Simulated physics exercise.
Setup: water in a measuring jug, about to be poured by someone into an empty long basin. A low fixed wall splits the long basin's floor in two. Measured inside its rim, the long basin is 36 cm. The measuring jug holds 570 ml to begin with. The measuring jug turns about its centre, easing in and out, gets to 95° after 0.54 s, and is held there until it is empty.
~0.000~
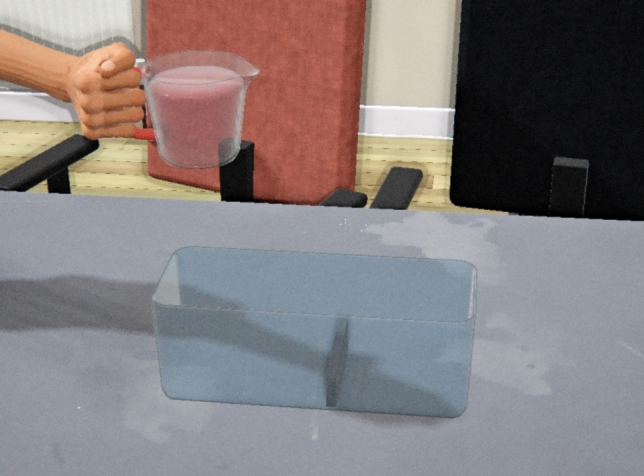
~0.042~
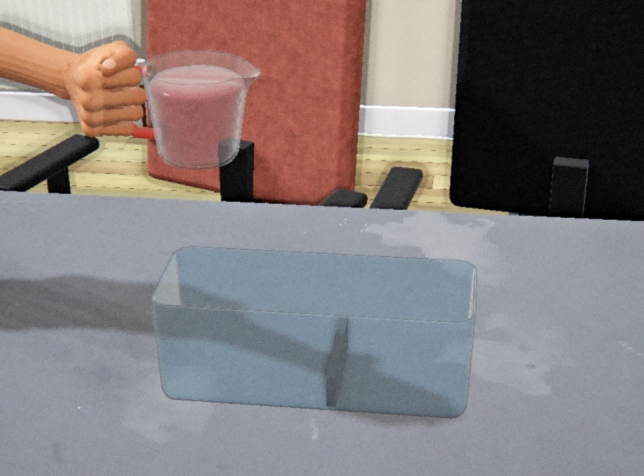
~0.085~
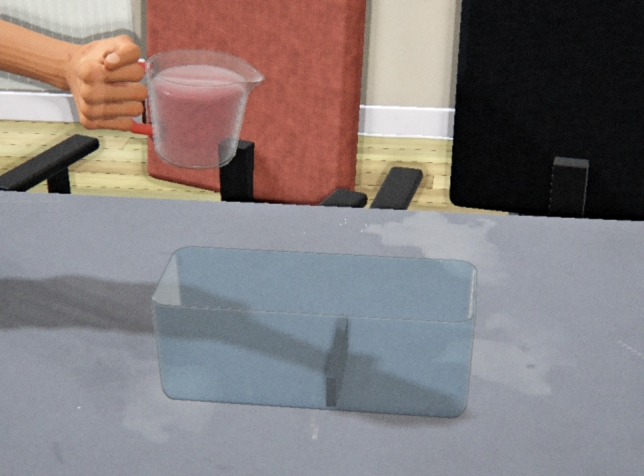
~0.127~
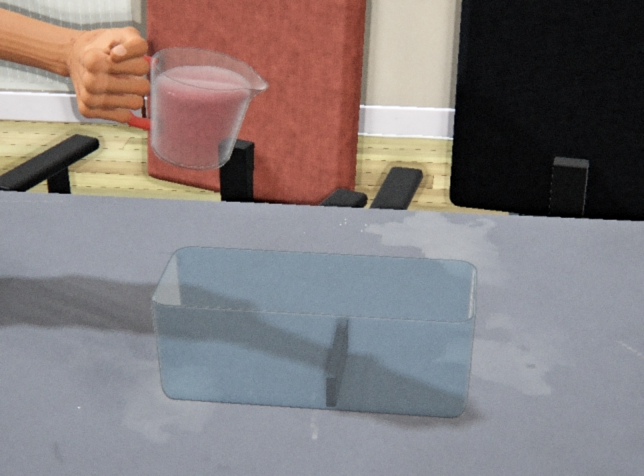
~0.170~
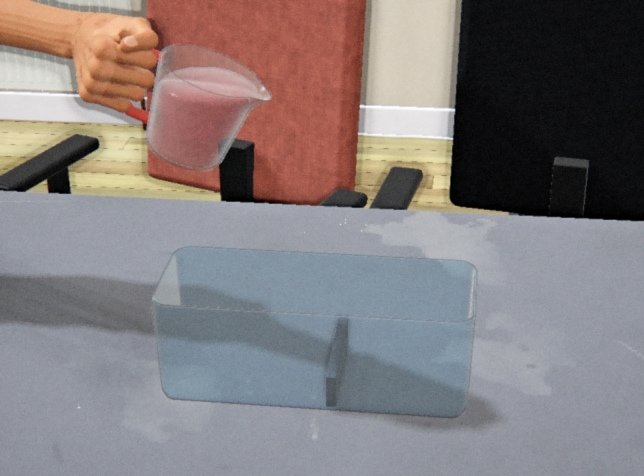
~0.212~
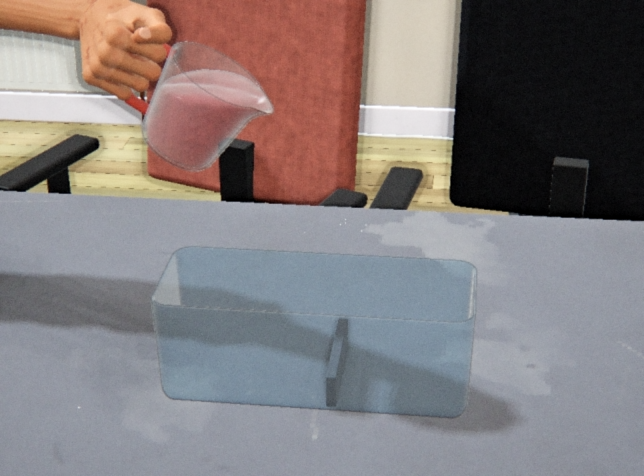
A clear measuring jug of pinkish liquid, gripped by a hand at the left, hangs upright and almost still above a table with an empty long basin. The hand then tilts the jug to the right, slowly at first and then further, as the liquid shifts towards its spout.
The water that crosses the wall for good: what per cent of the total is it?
It is about 48 per cent of the total.
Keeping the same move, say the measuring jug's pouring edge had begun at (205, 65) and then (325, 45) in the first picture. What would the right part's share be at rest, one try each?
10 and 85 %.
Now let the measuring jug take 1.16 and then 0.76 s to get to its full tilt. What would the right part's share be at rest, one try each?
60 in a hundred, followed by 55 in a hundred.
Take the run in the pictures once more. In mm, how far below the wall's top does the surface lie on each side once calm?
Near 30 mm for the left and near 28 mm for the right.
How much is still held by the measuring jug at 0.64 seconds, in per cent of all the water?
I'd estimate some 12 per cent.
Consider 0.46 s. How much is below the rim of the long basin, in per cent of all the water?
About 10%.
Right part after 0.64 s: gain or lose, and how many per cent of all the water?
Looks like it went upward, around 14 per cent.
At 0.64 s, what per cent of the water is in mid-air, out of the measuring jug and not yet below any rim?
Estimate: Around 24 per cent.
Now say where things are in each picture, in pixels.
In the first frame, it leans 0°; its right rim is at (260, 71); the water meets the walls at (151, 78) and (245, 81); the long basin's rim runs from (163, 275) to (475, 293); the wall's top is at (337, 348).
In the second frame, it leans 1°; its right rim is at (261, 73); the water meets the walls at (151, 77) and (246, 82).
In the third frame, it leans 6°; its right rim is at (264, 78); the water meets the walls at (154, 76) and (248, 84).
In the fourth frame, it leans 12°; its right rim is at (268, 86); the water meets the walls at (157, 76) and (252, 86).
In the fifth frame, it leans 21°; its right rim is at (272, 97); the water meets the walls at (159, 80) and (261, 91).
In the sixth frame, it leans 32°; its right rim is at (274, 111); the water meets the walls at (158, 93) and (270, 100); 1 per cent is over the edge.
Then, 0.46 s in, the tilt is 90° and 49 per cent is still to pour, 3 is left of the wall and 6 right of it.
Then, 0.64 s in, the tilt is 95° and 13 per cent is still to pour, 30 is left of the wall and 34 right of it.
Then, 0.83 s in, the tilt is 95° and 3 per cent is still to pour, 43 is left of the wall and 48 right of it.
Then, 1.04 s in, the tilt is 95° and 0 per cent is still to pour, 49 is left of the wall and 48 right of it.
Finally, 50 per cent lies left of the wall, 48 right of it and 2 outside.
